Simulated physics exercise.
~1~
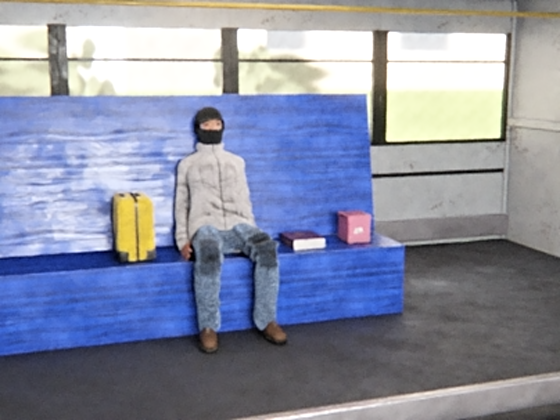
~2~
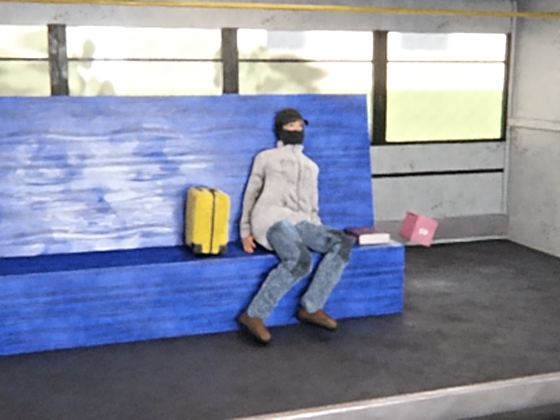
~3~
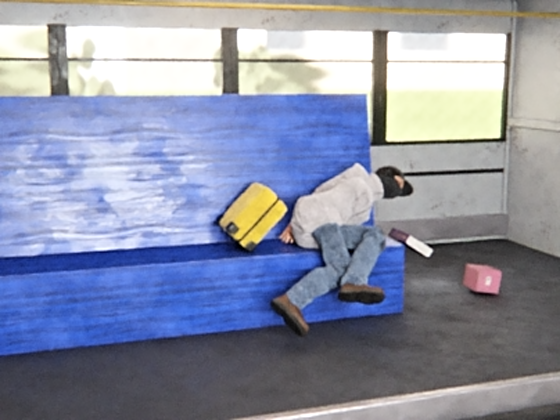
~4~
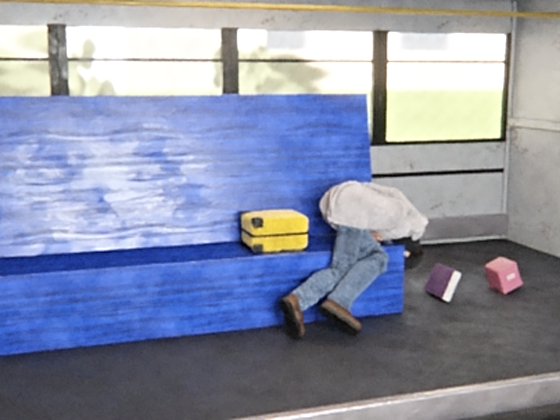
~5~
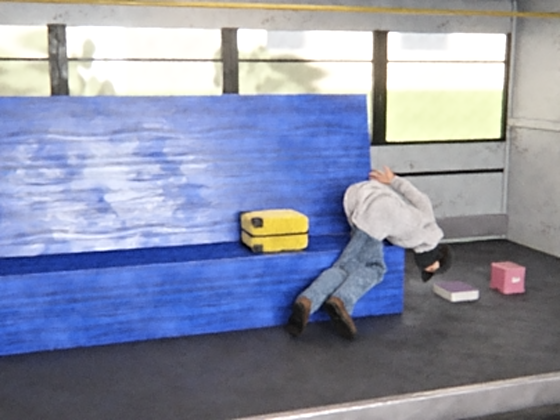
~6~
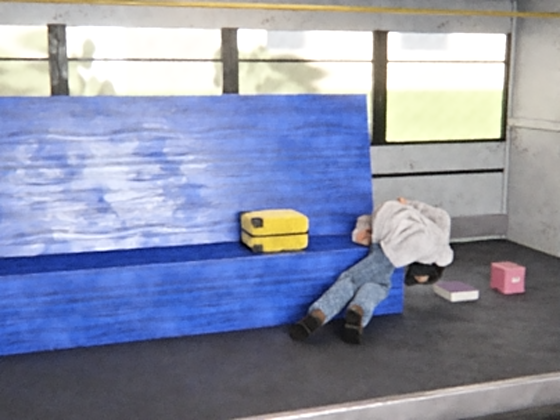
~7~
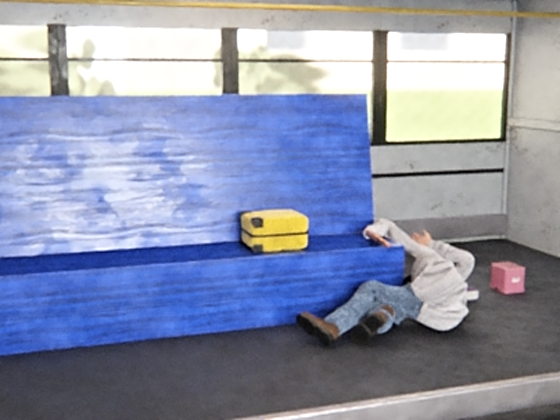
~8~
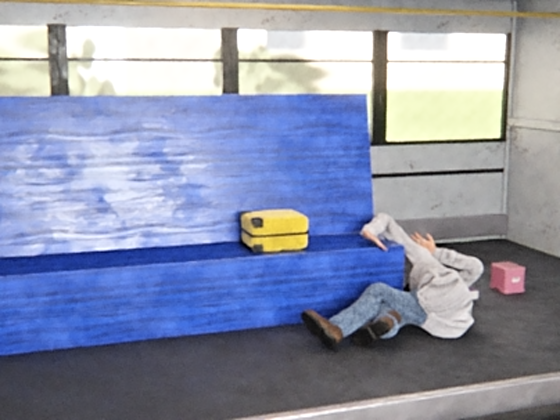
Masked sleeper sliding right along a blue bench, box and book falling, yellow case tipping over, then slumping off onto the floor.
